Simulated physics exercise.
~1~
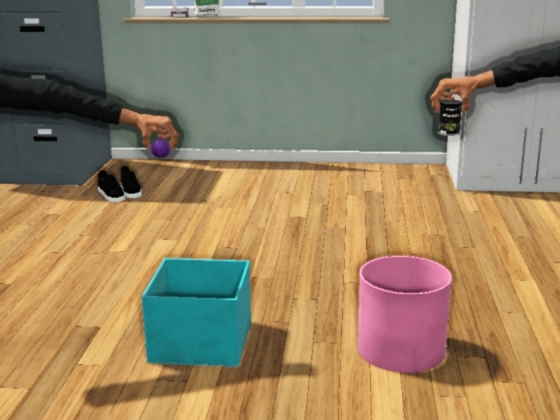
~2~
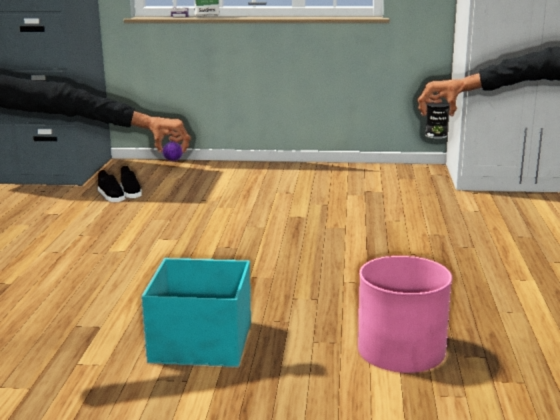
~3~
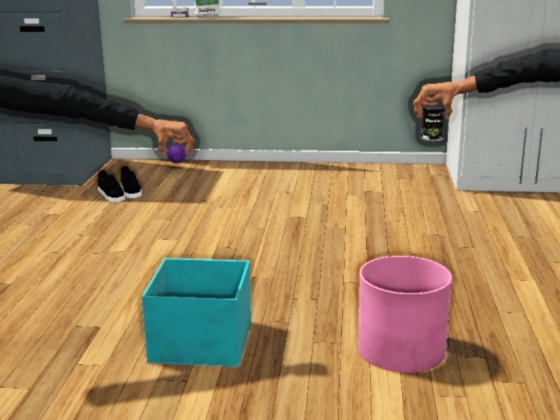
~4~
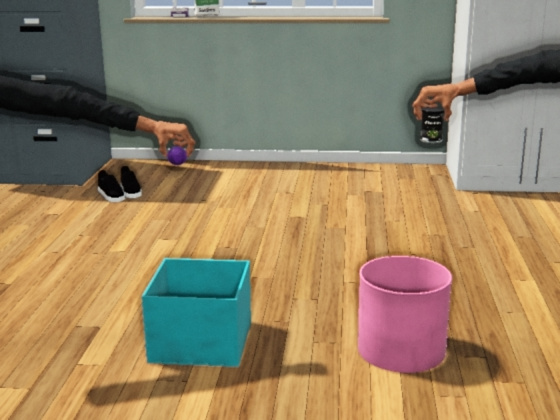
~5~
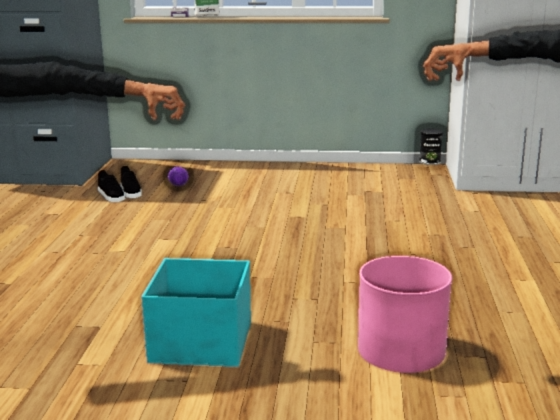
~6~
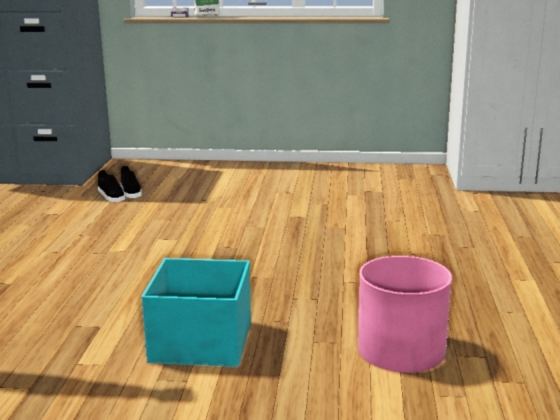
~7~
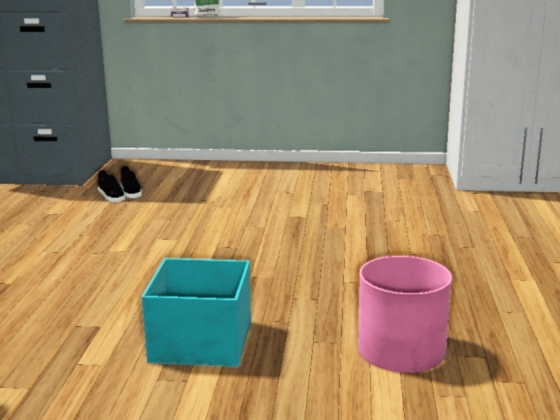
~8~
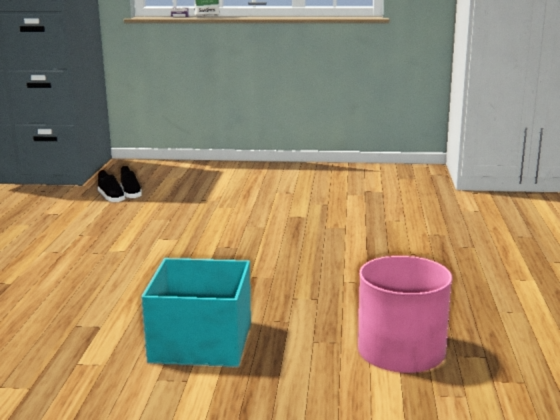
A purple onion and a small black tin, held up by two hands above a teal square crate and a pink round bin, shifted slightly inward, then dropped when the hands let go, and both ended up out of sight inside the containers.
